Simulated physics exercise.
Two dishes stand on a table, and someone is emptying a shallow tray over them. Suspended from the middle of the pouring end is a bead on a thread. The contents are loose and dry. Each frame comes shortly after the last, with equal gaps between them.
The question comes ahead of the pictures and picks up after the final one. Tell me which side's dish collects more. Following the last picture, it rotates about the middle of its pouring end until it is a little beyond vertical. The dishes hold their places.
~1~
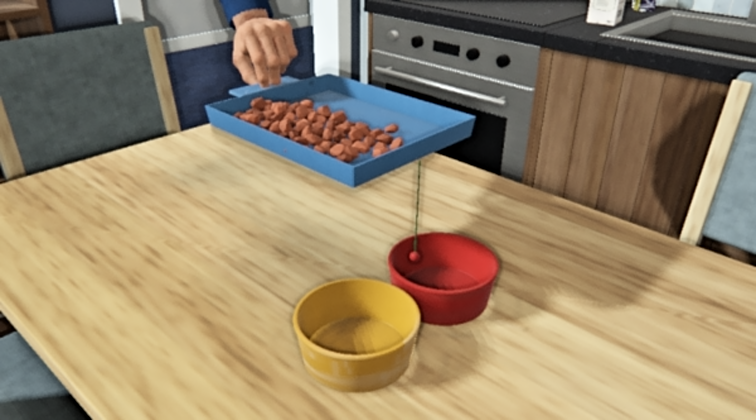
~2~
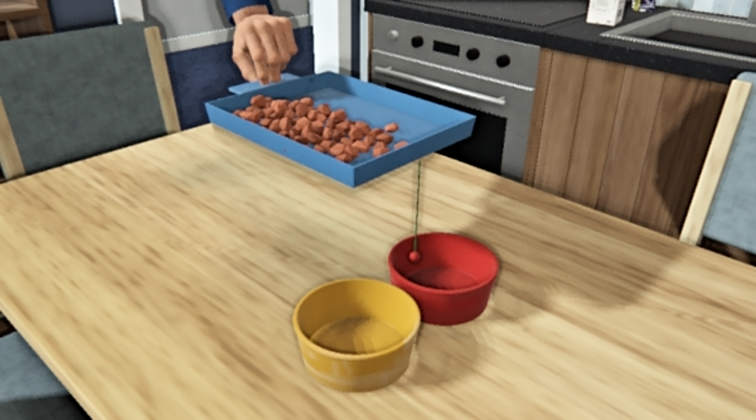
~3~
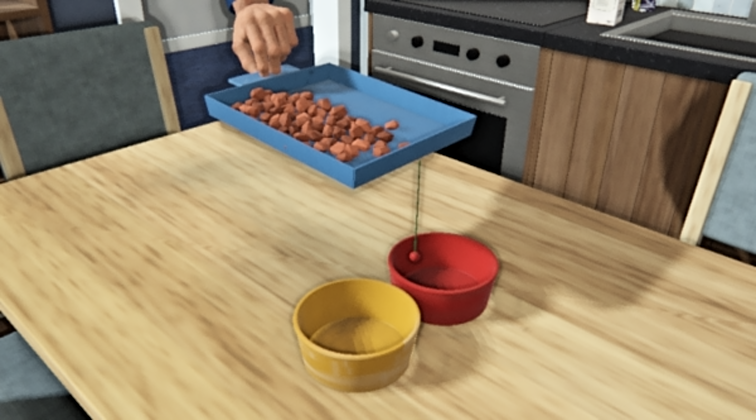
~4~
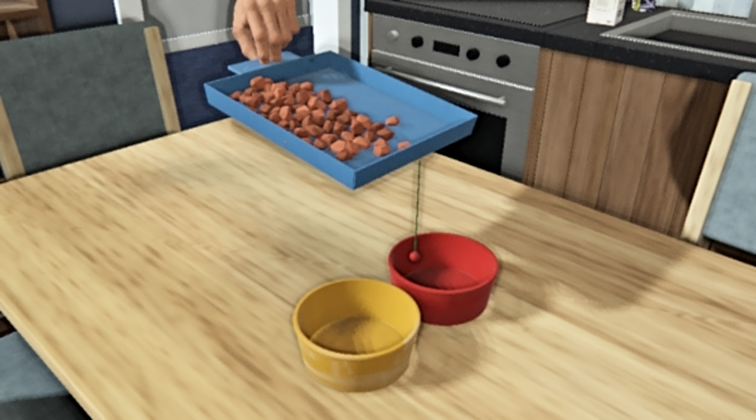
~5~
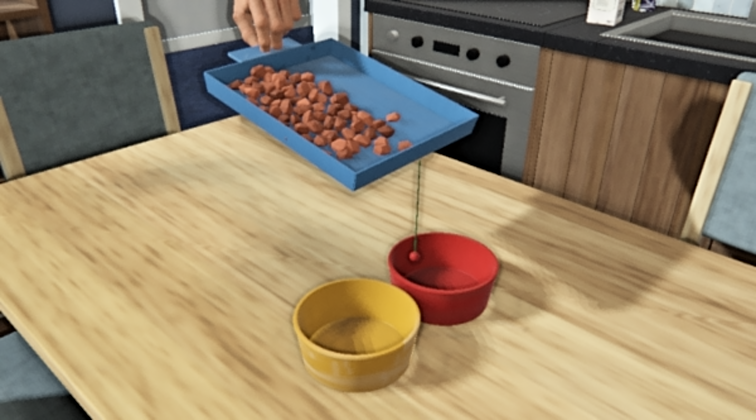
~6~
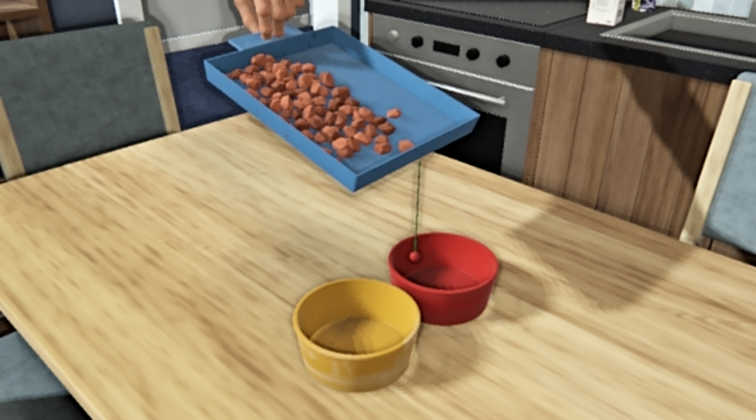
The left side's.
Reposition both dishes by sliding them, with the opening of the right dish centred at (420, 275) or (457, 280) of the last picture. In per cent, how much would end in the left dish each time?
Roughly 20 % and 40 %.
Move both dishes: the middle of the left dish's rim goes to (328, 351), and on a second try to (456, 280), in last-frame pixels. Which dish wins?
Results - the dish on the right side first, the dish on the left side second.
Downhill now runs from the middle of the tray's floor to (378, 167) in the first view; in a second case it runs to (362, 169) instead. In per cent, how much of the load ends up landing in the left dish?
That comes to 80 per cent the first time and 100 per cent the second.
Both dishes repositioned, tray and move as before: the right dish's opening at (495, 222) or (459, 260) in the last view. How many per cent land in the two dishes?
It would be roughly 10 per cent in the first placement and roughly 70 per cent in the second.
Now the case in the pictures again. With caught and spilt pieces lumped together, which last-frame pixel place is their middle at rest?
Somewhere around (398, 348) in the last picture.
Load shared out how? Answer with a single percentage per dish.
Roughly 40 in a hundred end in the left dish and roughly 10 in a hundred in the right dish.
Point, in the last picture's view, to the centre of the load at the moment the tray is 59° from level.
Near the pixel (370, 121).
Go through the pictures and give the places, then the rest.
Corners of the pouring end near (353, 165) and (472, 117), level; middle of the load near (303, 125), bits of crushed brick; left dish near (402, 359); right dish near (485, 297); bead on its thread near (415, 256), in the first frame.
Corners of the pouring end near (353, 166) and (472, 116), level; middle of the load near (303, 124), in the second frame.
Corners of the pouring end near (354, 167) and (473, 116), tipped barely, lowest at the left corner; middle of the load near (303, 119), in the third frame.
Corners of the pouring end near (355, 169) and (474, 115), tipped a little, lowest at the left corner; middle of the load near (303, 112), in the fourth frame.
Corners of the pouring end near (356, 171) and (475, 115), tipped a little, lowest at the left corner; middle of the load near (304, 105), in the fifth frame.
Corners of the pouring end near (356, 173) and (476, 115), tipped clearly, lowest at the left corner; middle of the load near (305, 98); left dish near (402, 359); right dish near (485, 297), in the sixth frame.
Shortly afterwards, tray tipped steeply; the whole lot on the tray.
Next, tray tipped right over; near a third on the tray; near a quarter in the left dish; only a few in the right dish; near a quarter outside both; a little in the air.
Some moments later, tray tipped past a quarter turn; near half in the left dish; a little in the right dish; near half outside both.
In the end, tray tipped past a quarter turn; near half in the left dish; a little in the right dish; near half outside both.
